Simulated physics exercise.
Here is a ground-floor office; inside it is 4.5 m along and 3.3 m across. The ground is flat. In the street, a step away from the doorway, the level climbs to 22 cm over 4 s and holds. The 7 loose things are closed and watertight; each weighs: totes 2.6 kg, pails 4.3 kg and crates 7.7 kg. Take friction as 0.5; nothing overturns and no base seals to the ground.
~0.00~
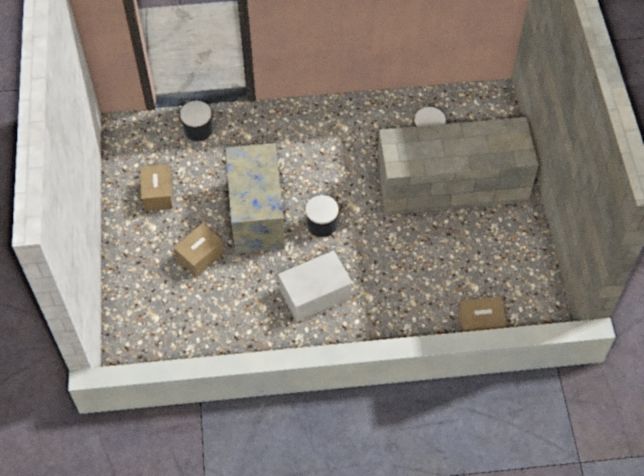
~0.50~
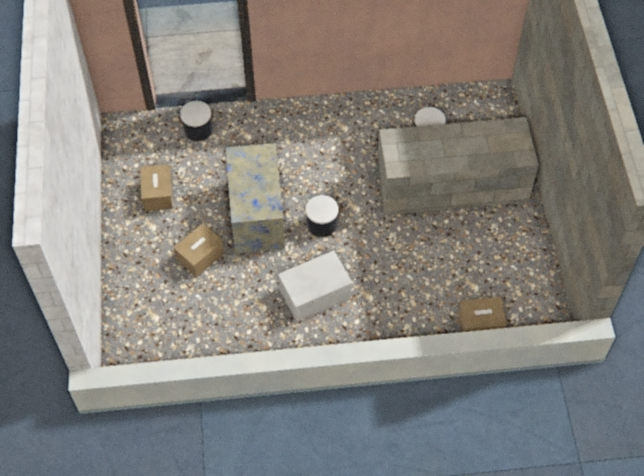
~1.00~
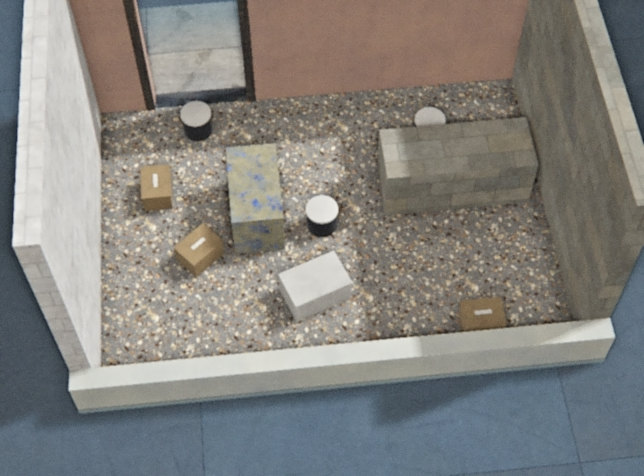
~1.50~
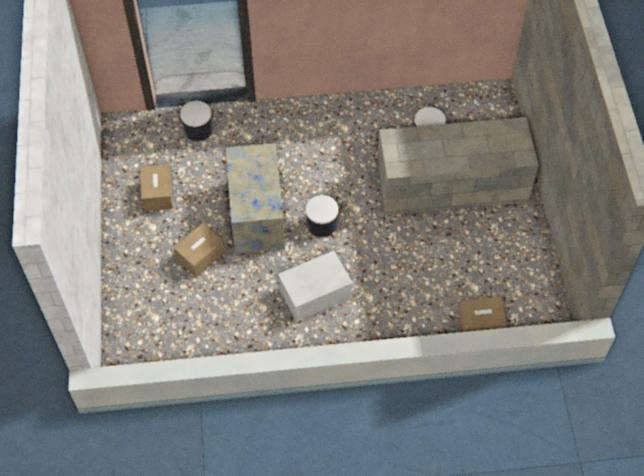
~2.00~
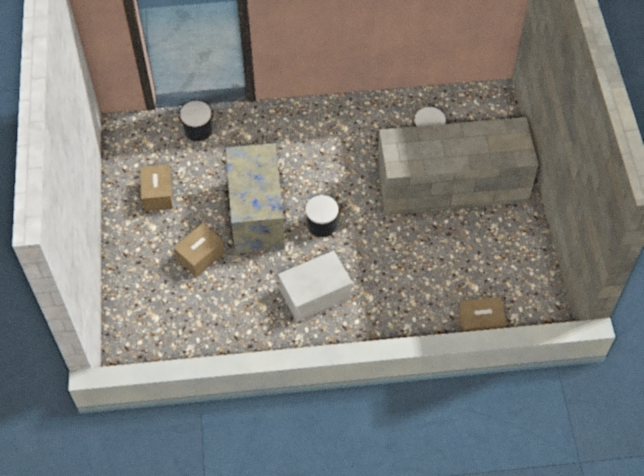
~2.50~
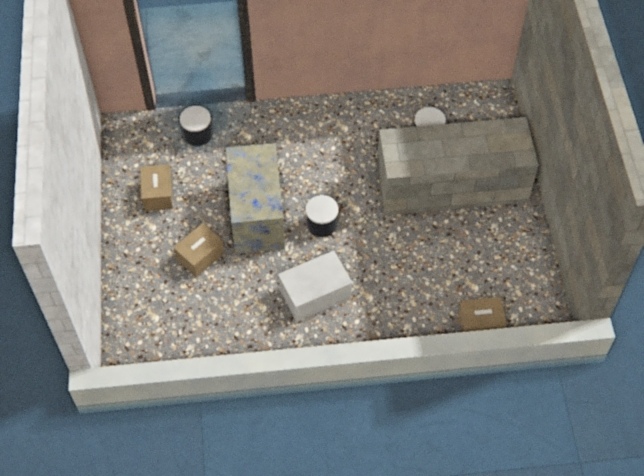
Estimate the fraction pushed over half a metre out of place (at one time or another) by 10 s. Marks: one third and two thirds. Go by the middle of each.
It is at least two thirds.
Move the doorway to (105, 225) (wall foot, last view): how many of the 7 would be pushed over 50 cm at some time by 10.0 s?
In that case 6 of them.
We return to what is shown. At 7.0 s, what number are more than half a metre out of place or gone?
By then 3.
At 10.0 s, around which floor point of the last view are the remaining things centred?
Around (385, 232).
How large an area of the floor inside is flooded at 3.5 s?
Roughly 2.5 m2.
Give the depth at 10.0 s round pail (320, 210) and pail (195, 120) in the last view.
Roughly 6 and 6 cm.
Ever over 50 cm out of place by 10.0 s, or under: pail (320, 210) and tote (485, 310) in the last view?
In turn: Less, over.
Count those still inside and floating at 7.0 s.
3 of them.
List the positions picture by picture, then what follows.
In the first frame, a pail at (196, 113) rests on the ground; a tote at (155, 181), on the bottom; water covers 0.0 m2; 0 of 7 have shifted.
In the second frame, a pail at (196, 113) rests on the ground; a tote at (155, 181) rests on the ground; 0.0 m2 under water; 0 of 7 have shifted.
In the third frame, a pail at (196, 113) rests on the ground; a tote at (155, 181), on the bottom; water covers 0.0 m2; 0 of 7 have shifted.
In the fourth frame, a pail at (196, 113) rests on the ground; a tote at (155, 181), on the bottom; 0.0 m2 under water; 0 of 7 have shifted.
In the fifth frame, a pail at (196, 113), on the bottom; a tote at (155, 181), on the bottom; water covers 0.0 m2; 0 of 7 have shifted.
In the sixth frame, a pail at (195, 118), on the bottom, 7 cm from its start; a tote at (155, 181) rests on the ground; water covers 0.4 m2; 1 of 7 have shifted.
After 3.5 s 1 of 7 are over 50 cm from their spots; 0 afloat.
After 4.5 s 2 of 7 are over 50 cm from their spots; 1 afloat.
After 7.0 s 3 of 7 are over 50 cm from their spots; 3 afloat.
After 10.0 s 6 of 7 are over 50 cm from their spots, and 6 have been at some point; 7 afloat.
